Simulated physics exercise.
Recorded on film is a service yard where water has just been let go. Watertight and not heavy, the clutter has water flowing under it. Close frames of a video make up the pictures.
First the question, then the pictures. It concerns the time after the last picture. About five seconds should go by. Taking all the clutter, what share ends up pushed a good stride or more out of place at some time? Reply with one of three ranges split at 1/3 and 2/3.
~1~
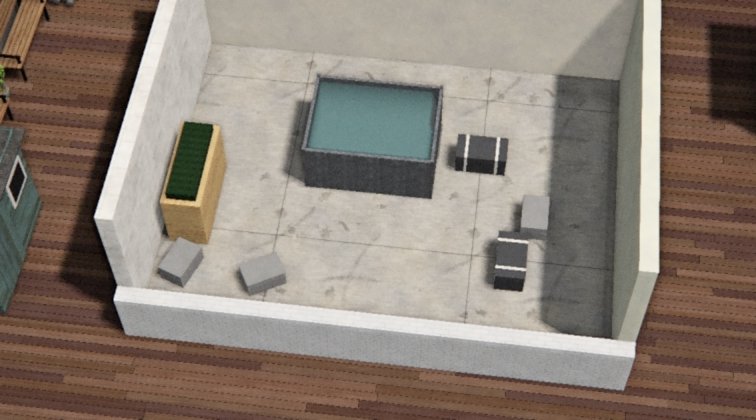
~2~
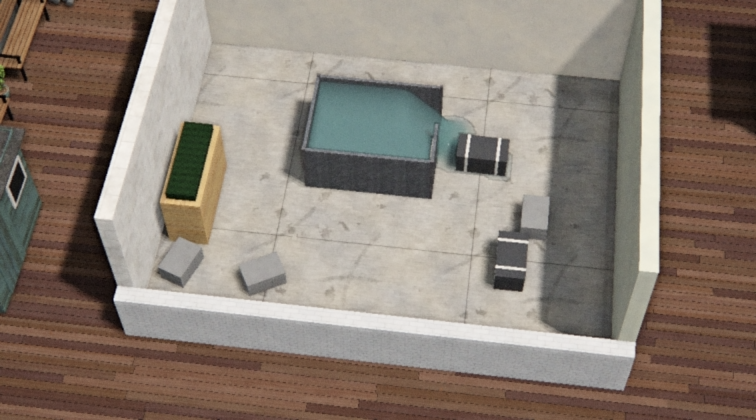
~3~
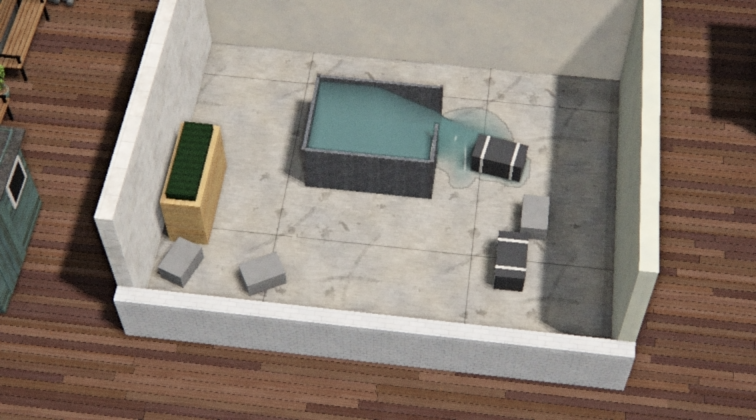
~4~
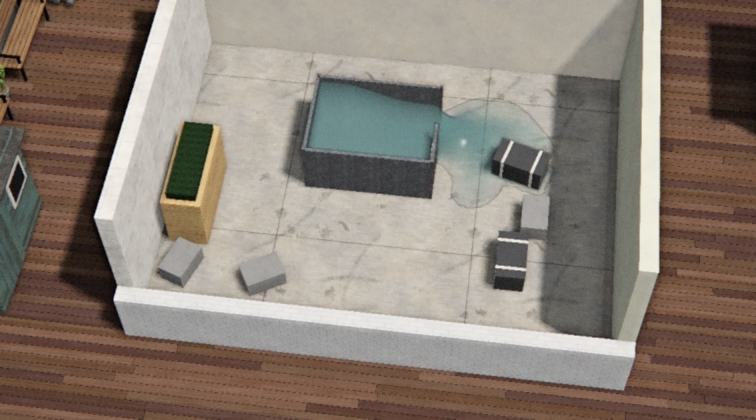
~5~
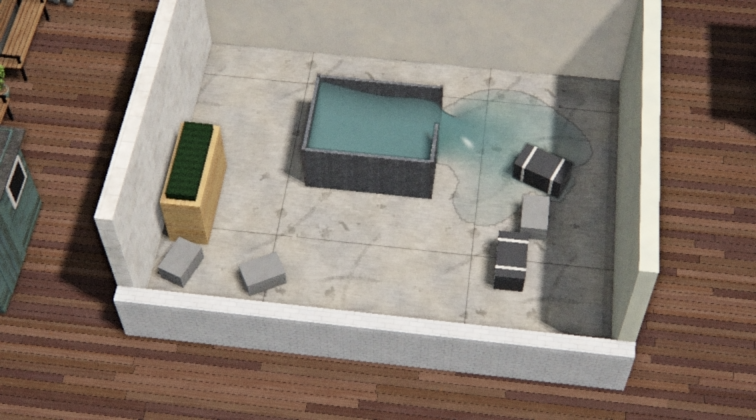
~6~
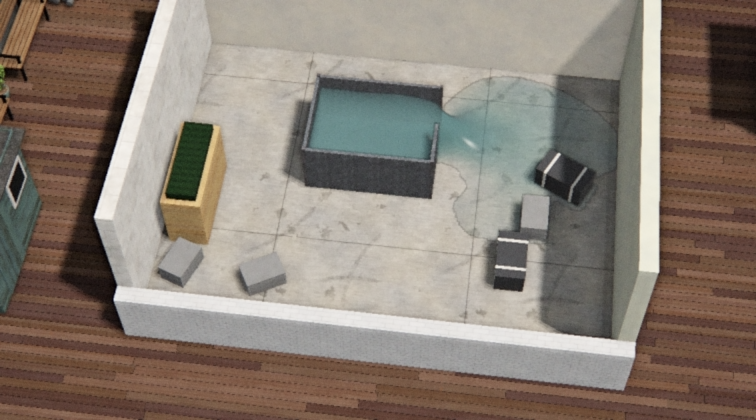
1/3 to 2/3.
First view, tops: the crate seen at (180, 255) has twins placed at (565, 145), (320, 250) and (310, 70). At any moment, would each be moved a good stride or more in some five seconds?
So, in order, the copies go a long way, nowhere much, nowhere much.
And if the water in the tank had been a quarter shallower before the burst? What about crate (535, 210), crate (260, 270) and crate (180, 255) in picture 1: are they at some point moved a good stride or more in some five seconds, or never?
In sequence: Went the distance, fell short and fell short.
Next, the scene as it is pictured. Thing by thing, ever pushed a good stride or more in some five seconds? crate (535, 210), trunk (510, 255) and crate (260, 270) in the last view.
In the order given: Covered the distance, covered the distance, fell short.
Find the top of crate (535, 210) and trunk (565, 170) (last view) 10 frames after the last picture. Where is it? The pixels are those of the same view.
The first top is close to (577, 265) and the second close to (587, 223).
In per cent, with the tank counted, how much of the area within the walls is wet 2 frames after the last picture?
Estimate: Close to 30 in a hundred.
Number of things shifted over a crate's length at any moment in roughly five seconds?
It totals 3.
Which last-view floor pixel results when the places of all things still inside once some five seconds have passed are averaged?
Roughly (338, 278).
A moment on, 1 of 5 are well off their spots; 0 afloat.
Next, 2 of 5 are well off their spots; 1 afloat.
Later, 2 of 5 are well off their spots; 2 afloat.
In the end, 3 of 5 are well off their spots, and 3 have been at some point; 2 afloat.
